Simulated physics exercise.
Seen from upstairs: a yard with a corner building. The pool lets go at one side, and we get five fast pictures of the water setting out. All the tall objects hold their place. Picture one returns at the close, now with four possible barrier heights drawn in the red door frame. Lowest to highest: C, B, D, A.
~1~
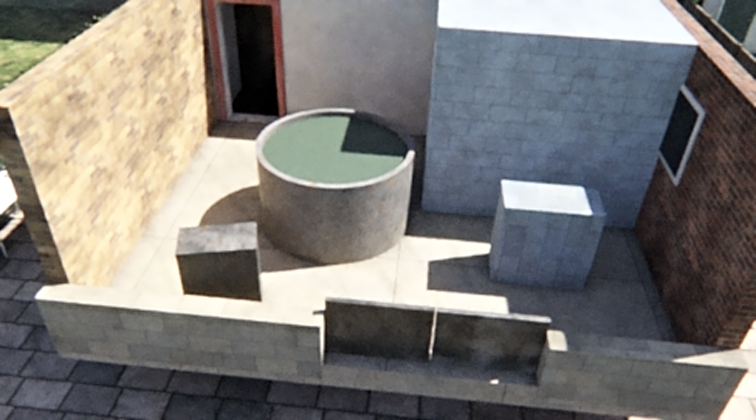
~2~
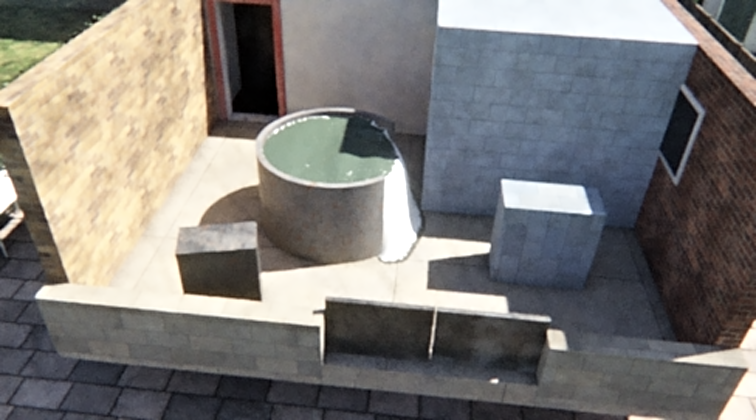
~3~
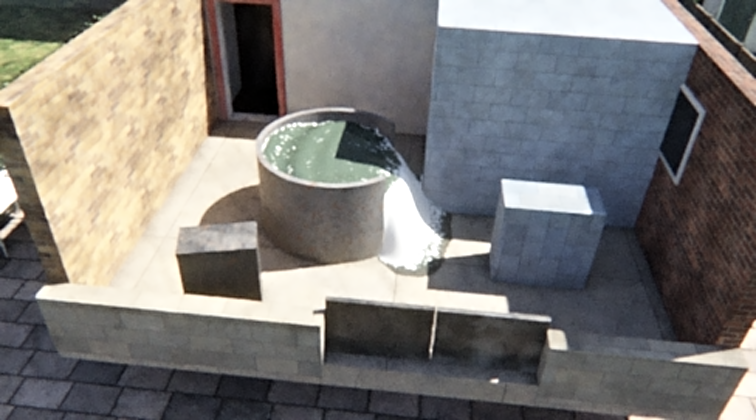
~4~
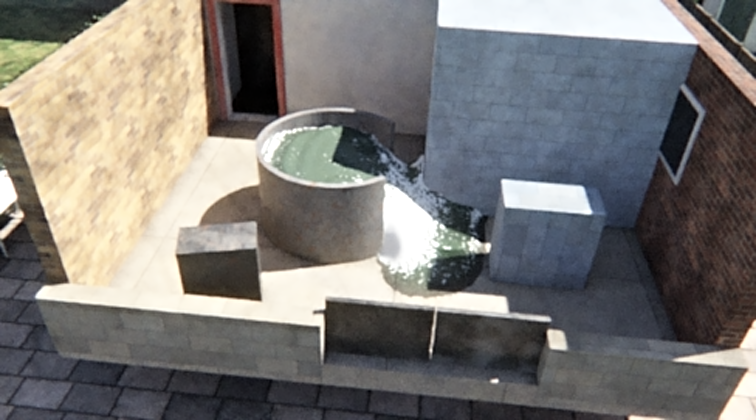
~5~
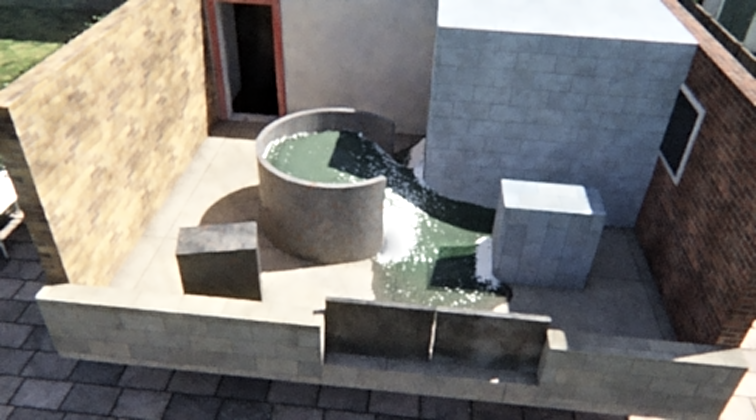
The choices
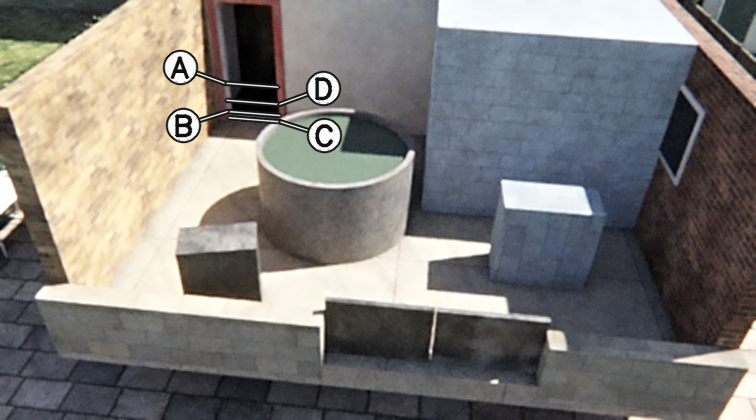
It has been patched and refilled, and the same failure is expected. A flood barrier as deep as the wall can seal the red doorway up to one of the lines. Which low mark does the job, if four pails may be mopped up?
Choose B.
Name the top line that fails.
It is C.
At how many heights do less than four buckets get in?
Three.
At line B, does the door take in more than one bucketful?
No, it does not.
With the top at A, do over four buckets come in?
No, that is safe.
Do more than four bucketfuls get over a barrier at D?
No, that is safe.
On the marked copy, A at (251, 85); B at (253, 113); C at (254, 119); D at (252, 102); from the bottom up C, B, D, A.
Choosing A, nothing gets over.
Choosing B, a splash gets over, under a bucket.
Choosing C, about 13 bucketfuls get in.
Choosing D, nothing gets over.
